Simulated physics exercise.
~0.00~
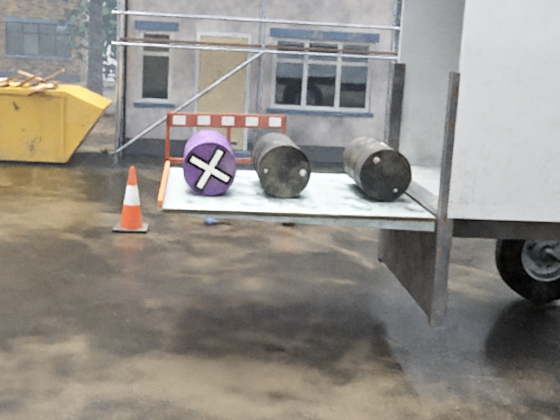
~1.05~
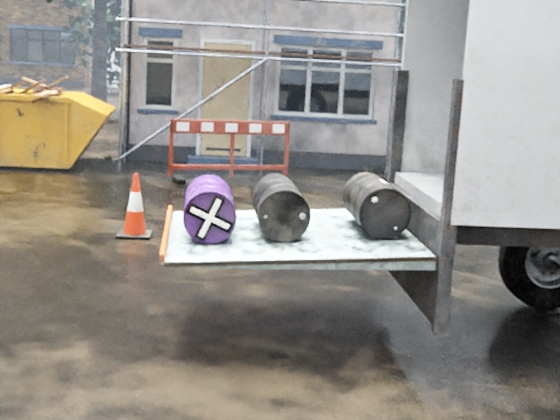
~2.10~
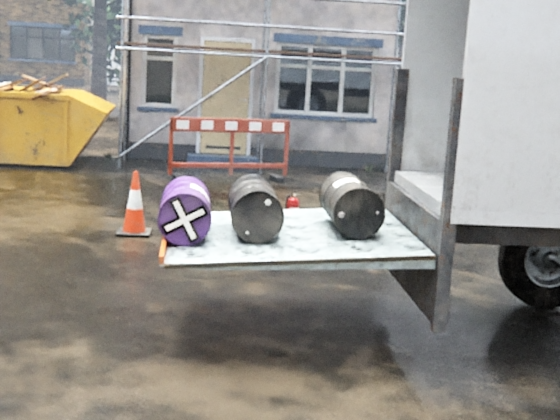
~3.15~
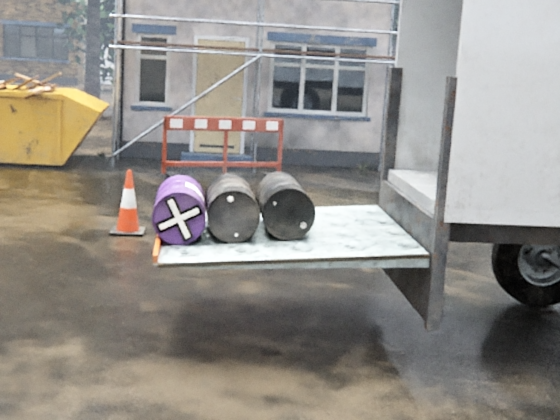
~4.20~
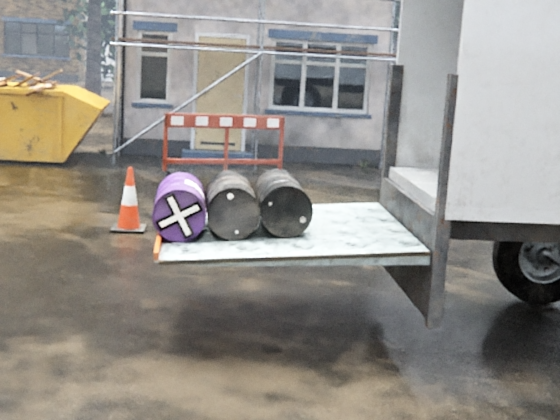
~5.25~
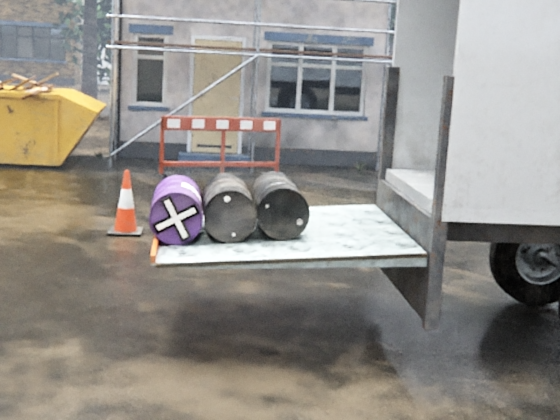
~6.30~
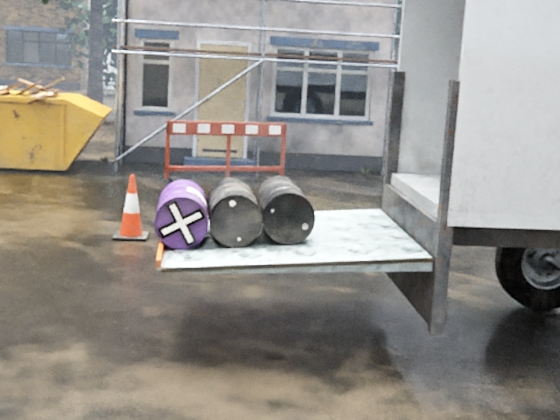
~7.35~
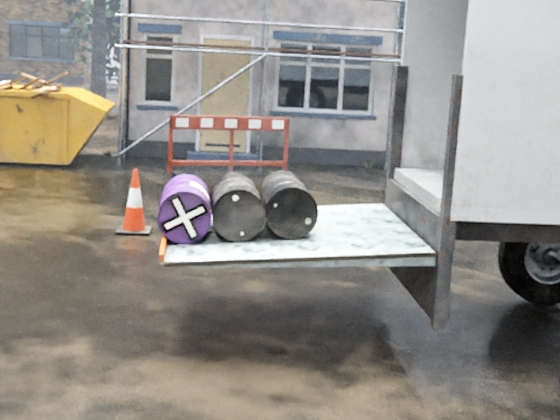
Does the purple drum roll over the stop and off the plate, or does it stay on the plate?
The purple drum stays on the plate, resting by the stop at the left edge with the two dark drums lined up beside it.
